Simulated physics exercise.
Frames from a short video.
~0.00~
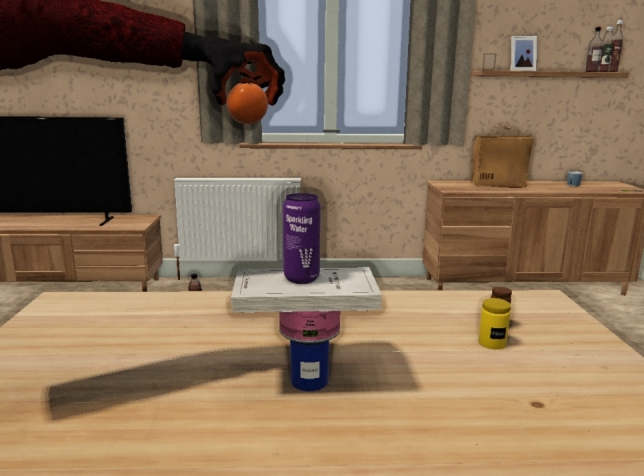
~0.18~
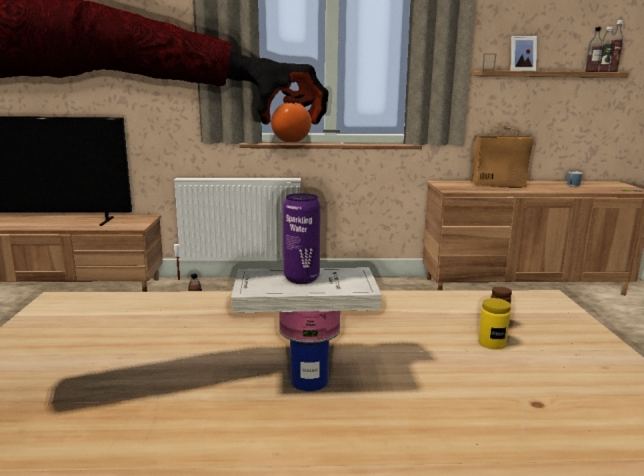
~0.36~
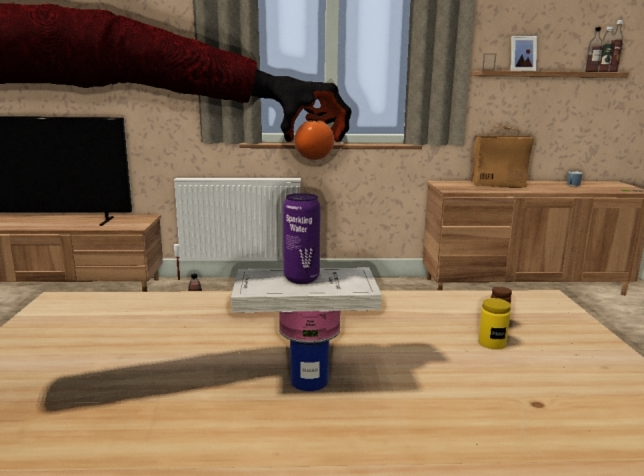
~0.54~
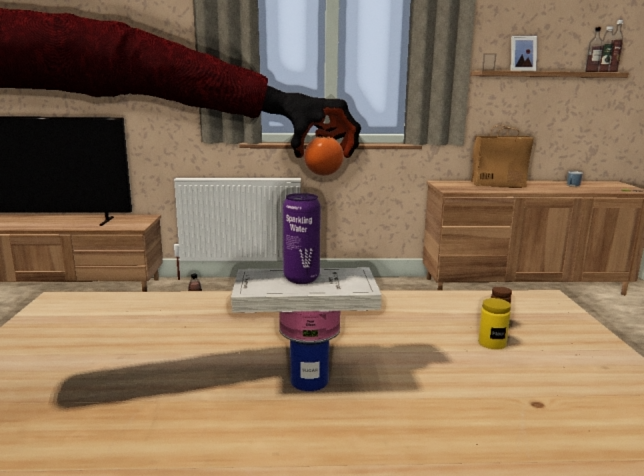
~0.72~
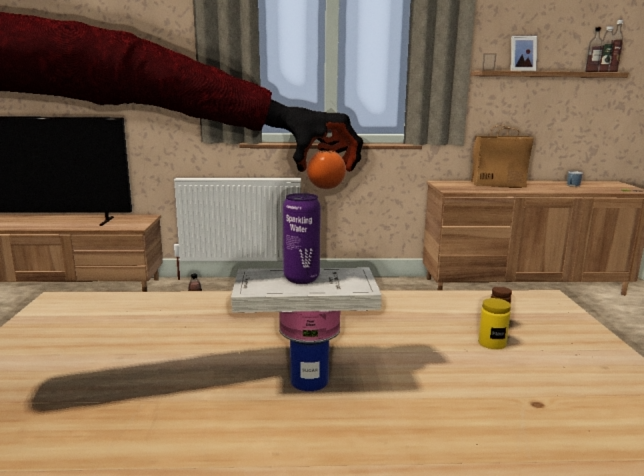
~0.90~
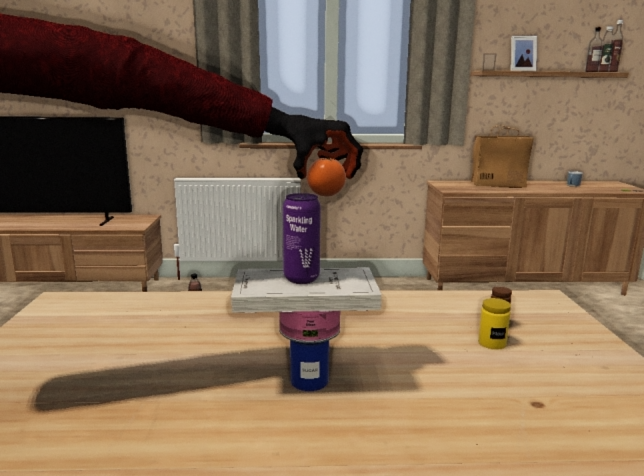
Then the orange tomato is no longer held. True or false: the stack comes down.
True.
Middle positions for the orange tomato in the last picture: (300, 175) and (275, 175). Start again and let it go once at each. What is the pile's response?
It survives in the first case and caves in in the second case.
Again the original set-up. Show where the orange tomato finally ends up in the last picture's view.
Near (360, 262).
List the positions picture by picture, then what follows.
In the first frame, coming down; orange tomato (248, 103).
In the second frame, coming down; orange tomato (292, 123); yellow jar (494, 323).
In the third frame, coming down; orange tomato (314, 140); purple can (302, 239).
In the fourth frame, coming down; orange tomato (324, 156).
In the fifth frame, coming down; orange tomato (327, 169); yellow jar (494, 323).
In the sixth frame, in place under the hand; orange tomato (327, 177); purple can (302, 239).
Around 1.20 s, orange tomato displaced a little near (339, 191).
Around 1.30 s, orange tomato now fallen.
Around 1.40 s, things are still on the move.
Finally (2.0 s), fallen, orange tomato; the other 6 still in place. Final places as the last picture's camera would see them, orange tomato near (360, 263). The pile comes apart.
